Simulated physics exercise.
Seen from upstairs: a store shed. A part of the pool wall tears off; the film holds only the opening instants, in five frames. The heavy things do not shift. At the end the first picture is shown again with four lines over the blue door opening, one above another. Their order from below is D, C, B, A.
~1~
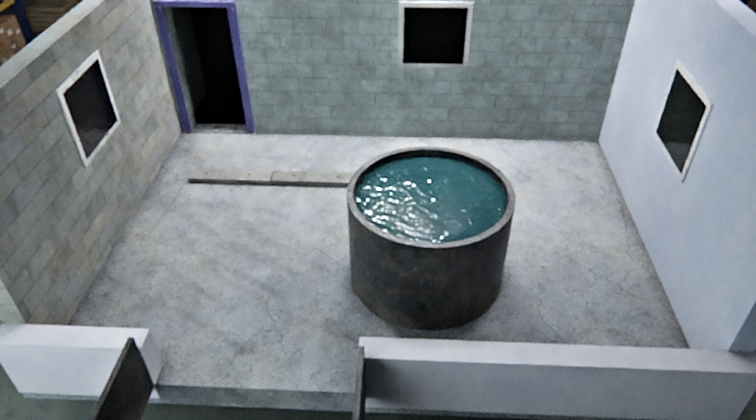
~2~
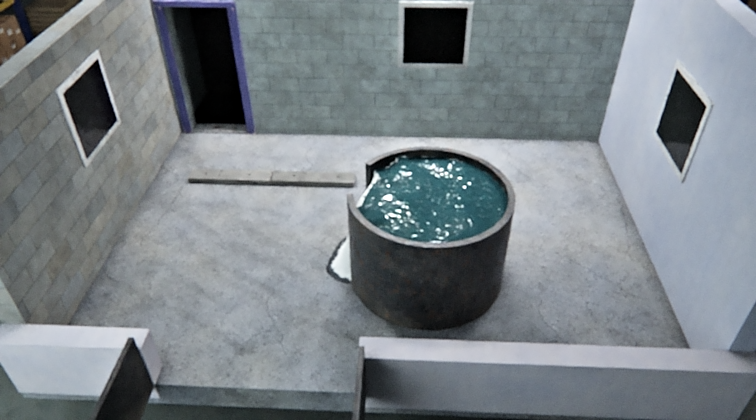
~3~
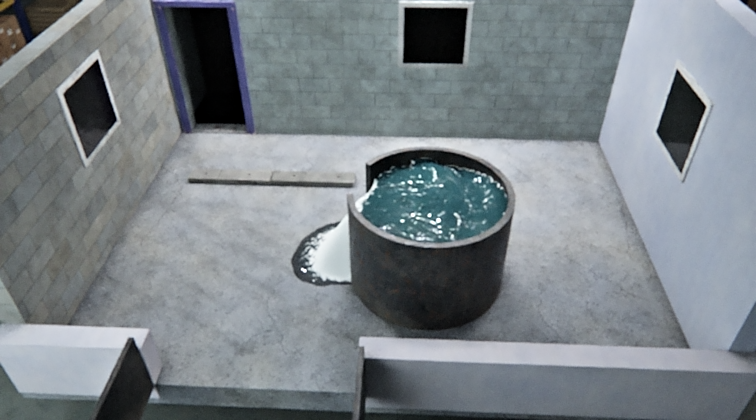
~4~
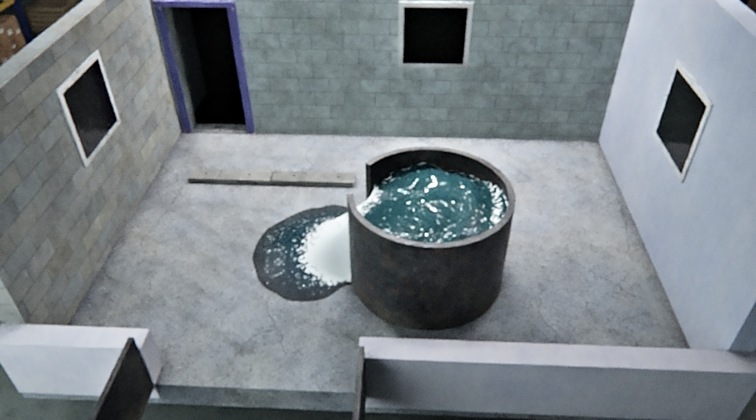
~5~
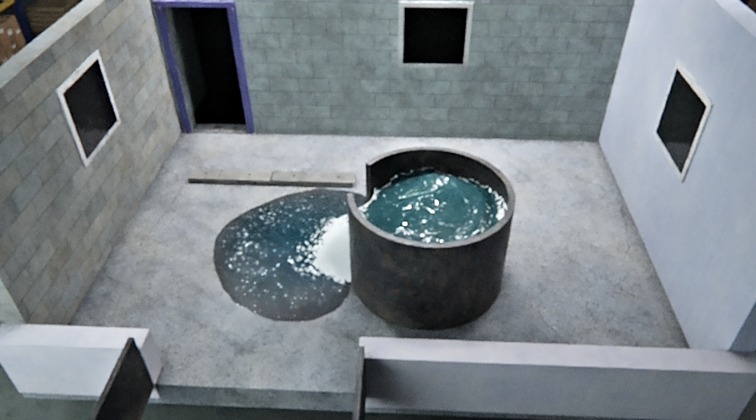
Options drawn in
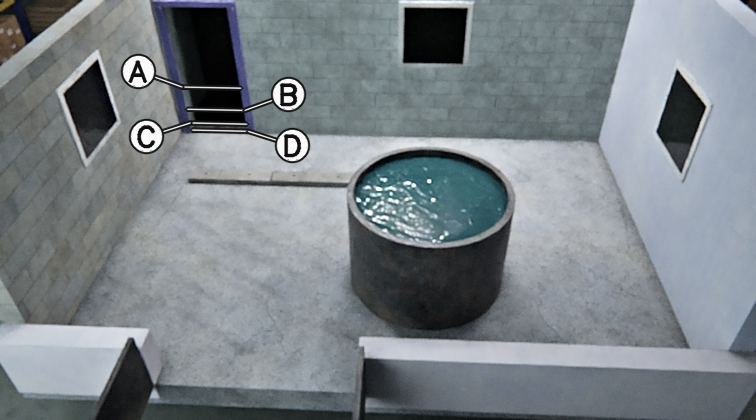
A round, dark grey tank of blue-green water stands right of centre on the pale concrete floor of a store shed, seen from upstairs by a still camera. Block walls with dark windows surround it, with a blue-framed doorway at back left and a low white wall in front. A gap opens in the tank's left side, and foaming water pours out, spreading leftward in a widening, rounded pool.
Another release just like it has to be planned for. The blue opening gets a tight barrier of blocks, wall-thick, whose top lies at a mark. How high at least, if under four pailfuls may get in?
Use height B.
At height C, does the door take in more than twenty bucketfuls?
No.
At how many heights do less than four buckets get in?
Two.
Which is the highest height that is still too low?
It is C.
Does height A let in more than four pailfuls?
No, not at all.
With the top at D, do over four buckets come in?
Yes, that goes wrong.
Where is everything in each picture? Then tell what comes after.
Water in the pool at rest, its middle at (430, 197); foot of the blue doorway at (220, 133); open gate at (253, 329), in the first picture.
In the second picture, 1 % of the ground under water, visible out to (339, 275).
In the third picture, 3 % of the ground under water, visible out to (300, 263).
In the fourth picture, 6 % of the ground under water, visible out to (268, 236).
In the fifth picture, 12 % of the ground under water, visible out to (227, 231).
In white, A at (211, 87); B at (215, 109); C at (218, 123); D at (220, 130); from the bottom up D, C, B, A.
With A, nothing gets over.
With B, a splash gets over, under a bucket.
With C, about 9 bucketfuls get in.
With D, dozens of bucketfuls pour in.
